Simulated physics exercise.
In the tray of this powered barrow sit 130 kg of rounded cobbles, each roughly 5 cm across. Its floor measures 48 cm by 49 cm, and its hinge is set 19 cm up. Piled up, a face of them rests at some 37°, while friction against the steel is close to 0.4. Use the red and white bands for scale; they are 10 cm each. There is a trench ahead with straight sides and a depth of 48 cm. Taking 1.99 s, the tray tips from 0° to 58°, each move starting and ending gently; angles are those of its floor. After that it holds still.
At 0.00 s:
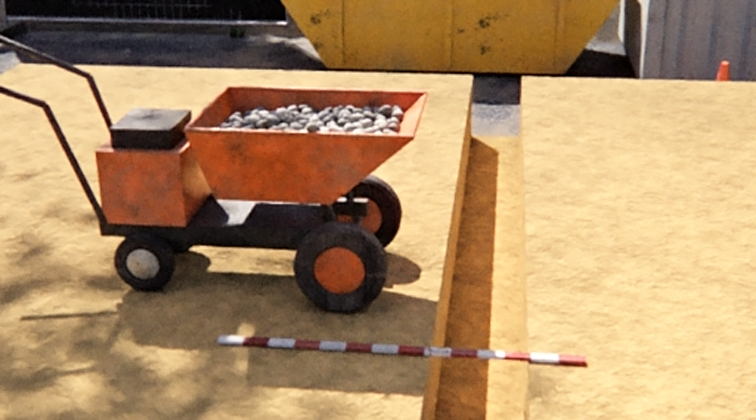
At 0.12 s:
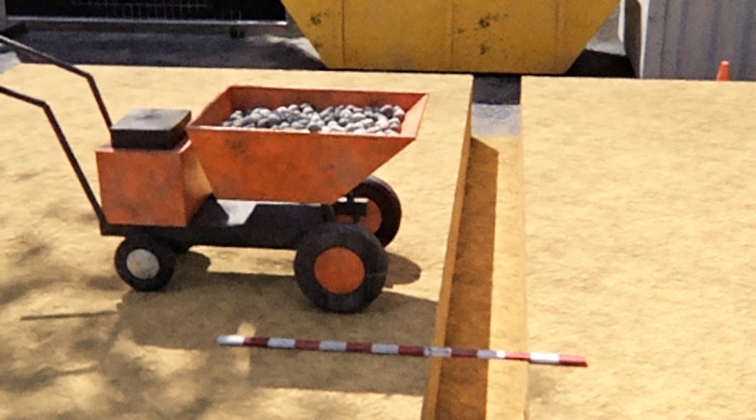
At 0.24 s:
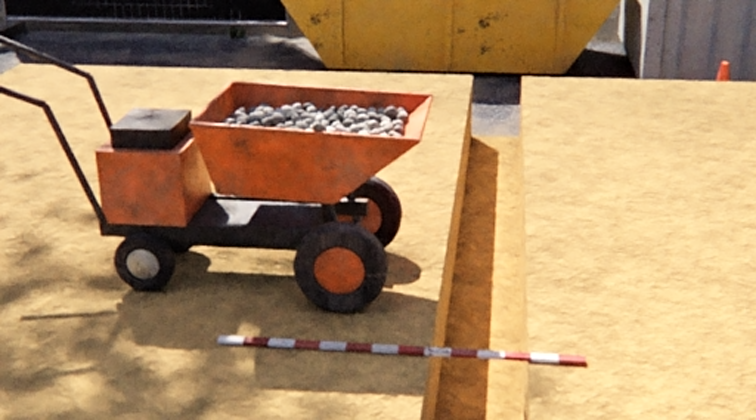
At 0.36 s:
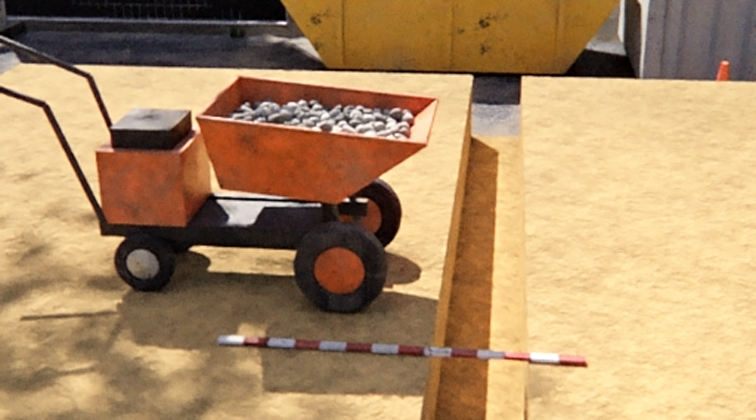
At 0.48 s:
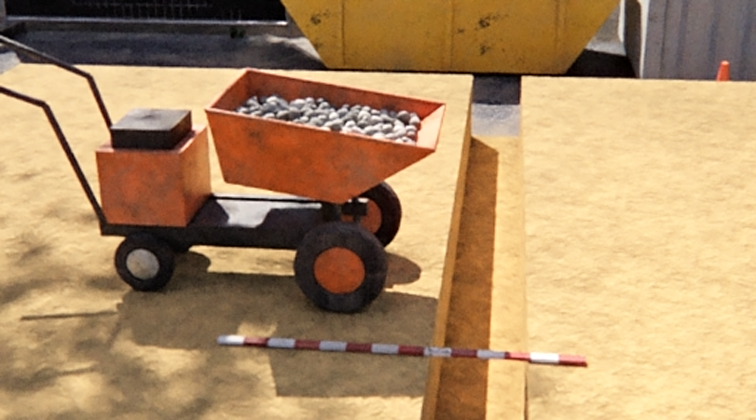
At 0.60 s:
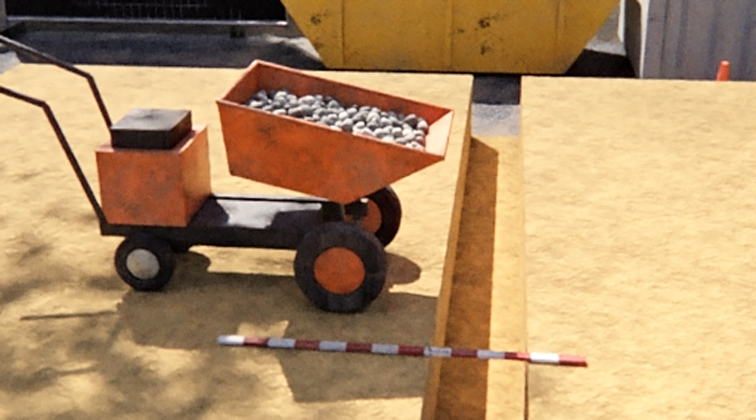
At first, an orange powered barrow loaded with grey rounded cobbles stands level beside a straight-sided trench, a red-and-white pole lying on the sandy ground in front. Then its tray tilts gradually toward the right, the rear edge rising and the front lip dipping, while the wheels stay still and the cobbles remain inside.
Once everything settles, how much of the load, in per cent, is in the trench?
Once it settles, about 53 per cent of the load is there.
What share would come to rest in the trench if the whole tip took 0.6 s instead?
Roughly 35% would finish there.
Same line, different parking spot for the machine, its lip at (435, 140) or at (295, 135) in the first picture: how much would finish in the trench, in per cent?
Near 35 per cent from the first place, 75 from the second.
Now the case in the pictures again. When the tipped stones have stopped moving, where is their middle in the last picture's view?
The tipped stones centre close to (517, 353).
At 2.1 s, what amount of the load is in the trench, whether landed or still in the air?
Something like 10 in a hundred.
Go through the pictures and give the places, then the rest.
In the first frame, lip at (414, 138), floor tilted 0°, highest stones at (337, 117).
In the second frame, lip at (415, 139), floor tilted 1°, highest stones at (338, 117); the stones move at 0.1 m/s on average.
In the third frame, lip at (420, 141), floor tilted 2°, highest stones at (304, 115); the stones move at 0.2 m/s on average.
In the fourth frame, lip at (426, 145), floor tilted 5°, highest stones at (303, 113); the stones move at 0.2 m/s on average.
In the fifth frame, the tray is at 8°, its lip at (435, 151); the top of the load is at (283, 109); the stones move at 0.3 m/s on average.
In the sixth frame, lip at (444, 158), floor tilted 13°, highest stones at (276, 103); the stones move at 0.3 m/s on average.
After 1.5 s the floor is at 49°; 100 % in the tray; the foremost stones are at (484, 211).
After 2.1 s the floor is at 58°; 68 % in the tray, 9 % in the trench, 24 % past the trench; the foremost stones are at (601, 278).
After 2.4 s the floor is at 58°; 40 % in the tray, 16 % in the trench, 44 % past the trench; the foremost stones are at (665, 283).
After 4.4 s the floor is at 58°; 0 % in the tray, 53 % in the trench, 47 % past the trench; the foremost stones are at (698, 301).
